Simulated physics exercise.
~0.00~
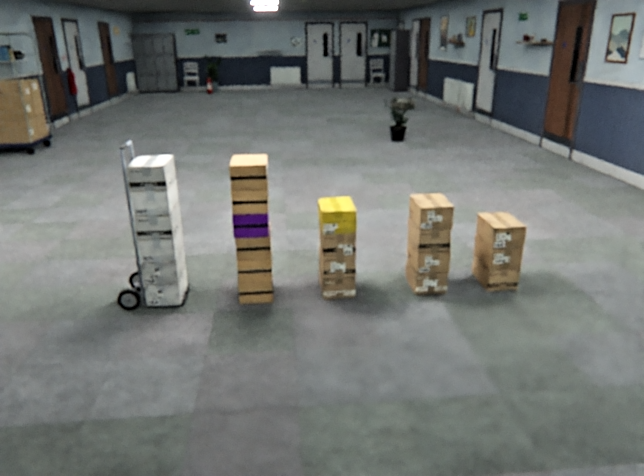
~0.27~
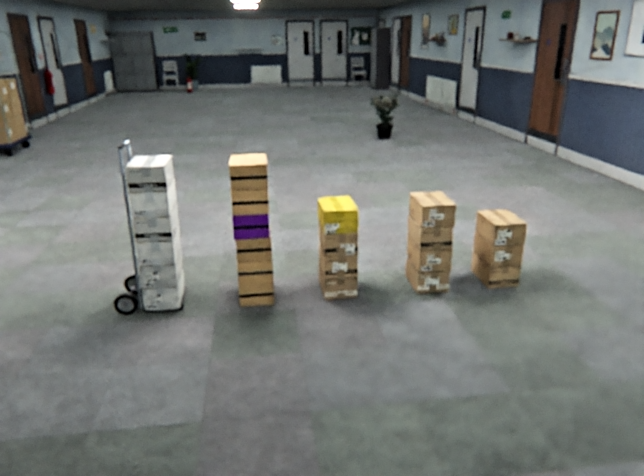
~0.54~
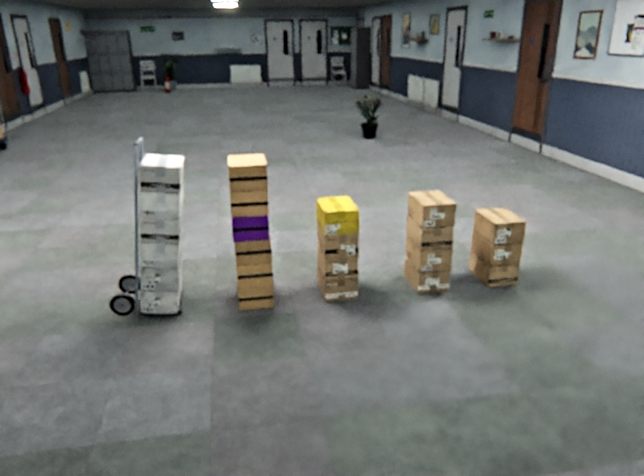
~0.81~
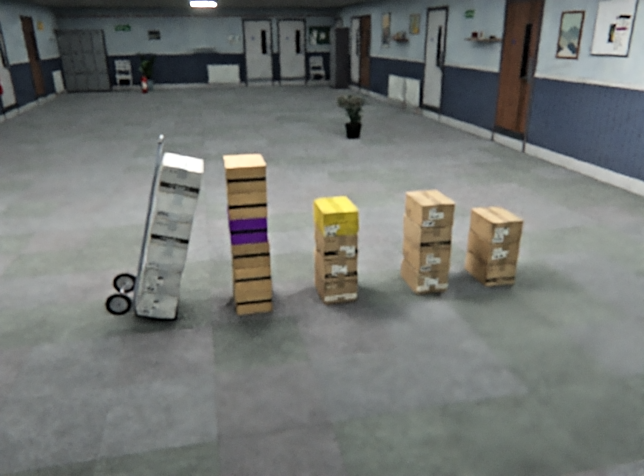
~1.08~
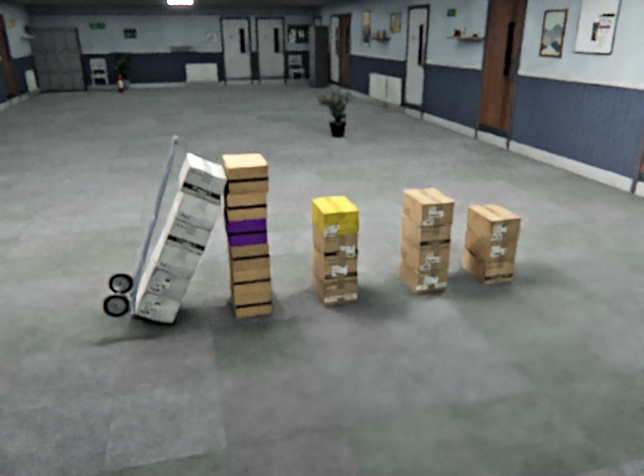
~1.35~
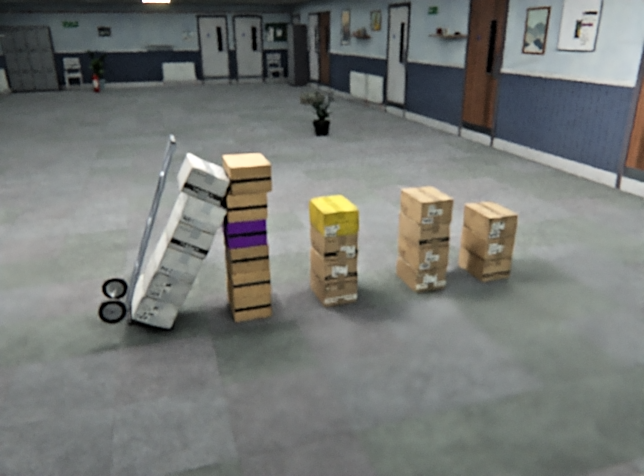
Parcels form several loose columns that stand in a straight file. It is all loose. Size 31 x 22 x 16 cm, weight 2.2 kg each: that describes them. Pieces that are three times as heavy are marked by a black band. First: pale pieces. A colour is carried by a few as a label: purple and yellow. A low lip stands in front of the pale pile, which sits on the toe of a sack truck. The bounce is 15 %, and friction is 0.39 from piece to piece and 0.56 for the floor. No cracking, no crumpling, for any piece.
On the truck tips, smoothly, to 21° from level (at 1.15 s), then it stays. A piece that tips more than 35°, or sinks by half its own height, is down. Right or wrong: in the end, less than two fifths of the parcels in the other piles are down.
Right.
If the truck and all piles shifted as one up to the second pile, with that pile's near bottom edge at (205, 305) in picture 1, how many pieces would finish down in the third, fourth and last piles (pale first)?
Pile by pile, third 0, fourth 0, last 0.
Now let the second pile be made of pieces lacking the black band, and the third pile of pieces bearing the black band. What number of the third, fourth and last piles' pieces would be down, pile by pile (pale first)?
You'd get third 4, fourth 2 and last 0.
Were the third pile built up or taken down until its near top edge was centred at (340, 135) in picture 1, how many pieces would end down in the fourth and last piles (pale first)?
You'd get fourth 0 and last 0.
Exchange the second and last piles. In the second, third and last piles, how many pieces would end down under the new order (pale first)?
Down per pile: Second 2, third 2, last 0.
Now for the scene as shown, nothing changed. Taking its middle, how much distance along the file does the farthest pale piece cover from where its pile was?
About 40 cm along the file.
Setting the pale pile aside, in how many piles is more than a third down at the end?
That would be 0 of them.
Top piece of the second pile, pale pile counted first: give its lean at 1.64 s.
About 0 degrees from upright.
After 1.44 s, 0 of the pale pile down; none of the 17 other parcels down, 1 disturbed.
In the end (2.2 s), 0 of the pale pile down; none of the 17 other parcels down, 1 disturbed; purple parcel unmoved; yellow parcel unmoved. That is 0 per cent. From the last view, middles, purple parcel near (243, 226), yellow parcel near (333, 216).
